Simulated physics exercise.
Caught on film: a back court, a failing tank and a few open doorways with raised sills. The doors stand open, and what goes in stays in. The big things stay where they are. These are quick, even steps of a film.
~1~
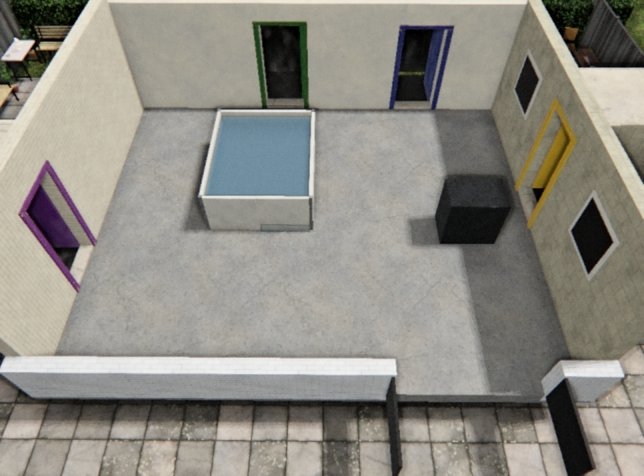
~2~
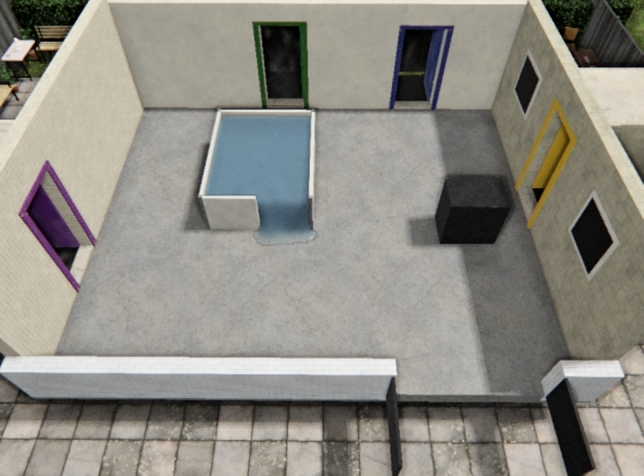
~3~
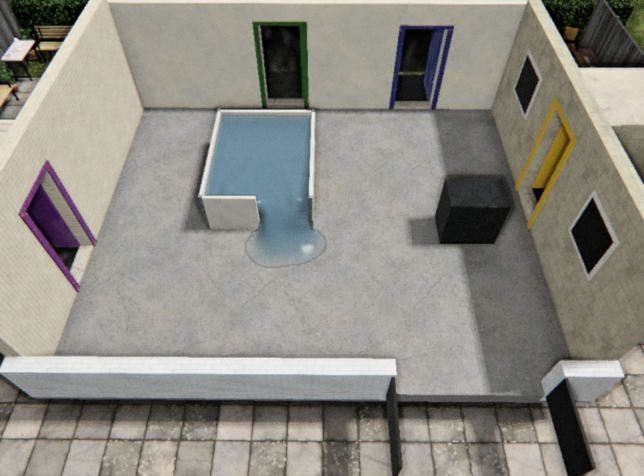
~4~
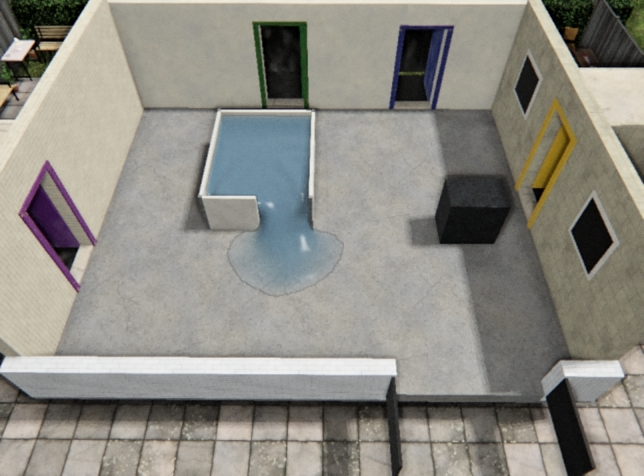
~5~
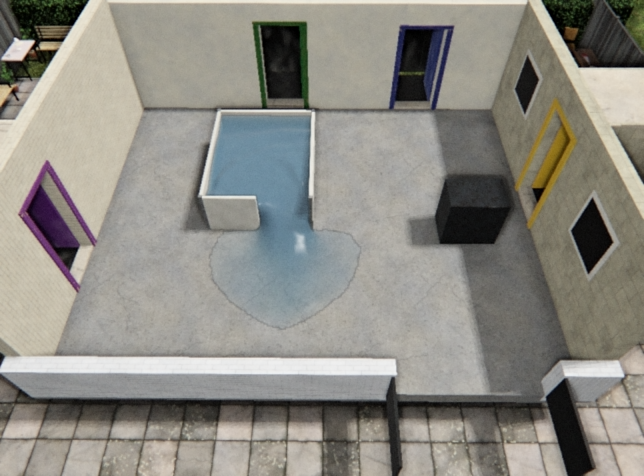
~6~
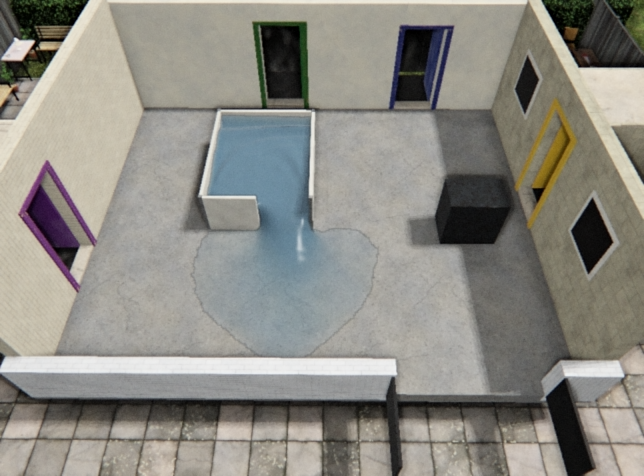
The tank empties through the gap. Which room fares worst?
The purple doorway takes the most.
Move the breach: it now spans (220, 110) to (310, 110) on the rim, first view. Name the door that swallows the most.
That is the green door.
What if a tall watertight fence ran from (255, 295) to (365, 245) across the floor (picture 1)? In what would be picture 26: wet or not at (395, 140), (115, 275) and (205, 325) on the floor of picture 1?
In turn: Under water, covered, flooded.
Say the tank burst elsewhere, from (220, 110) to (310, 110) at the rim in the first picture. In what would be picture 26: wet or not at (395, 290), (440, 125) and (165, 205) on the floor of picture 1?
As listed: Clear, wet, wet.
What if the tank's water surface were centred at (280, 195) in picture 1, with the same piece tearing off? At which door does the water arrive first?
It is the door marked purple.
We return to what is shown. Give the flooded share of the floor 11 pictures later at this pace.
Close to 30 %.
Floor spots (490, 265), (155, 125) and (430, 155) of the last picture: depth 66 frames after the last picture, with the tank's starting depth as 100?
In that order: 6, 12 and 2 per cent.
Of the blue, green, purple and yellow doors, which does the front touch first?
I say the door marked purple.
A moment on, water covers 25 % of the floor; yellow door not reached, blue door not reached, green door not reached, purple door not reached.
Next, water covers 30 % of the floor; yellow door not reached, blue door not reached, green door not reached, purple door not reached.
Then, water covers 35 % of the floor; yellow door not reached, blue door not reached, green door not reached, purple door wet at the sill, nothing in.
Later, water covers 65 % of the floor; yellow door wet at the sill, nothing in, blue door not reached, green door not reached, purple door some in.
In the end, water covers 85 % of the floor; yellow door wet at the sill, nothing in, blue door wet at the sill, nothing in, green door wet at the sill, nothing in, purple door some in; the purple door has let in the most.
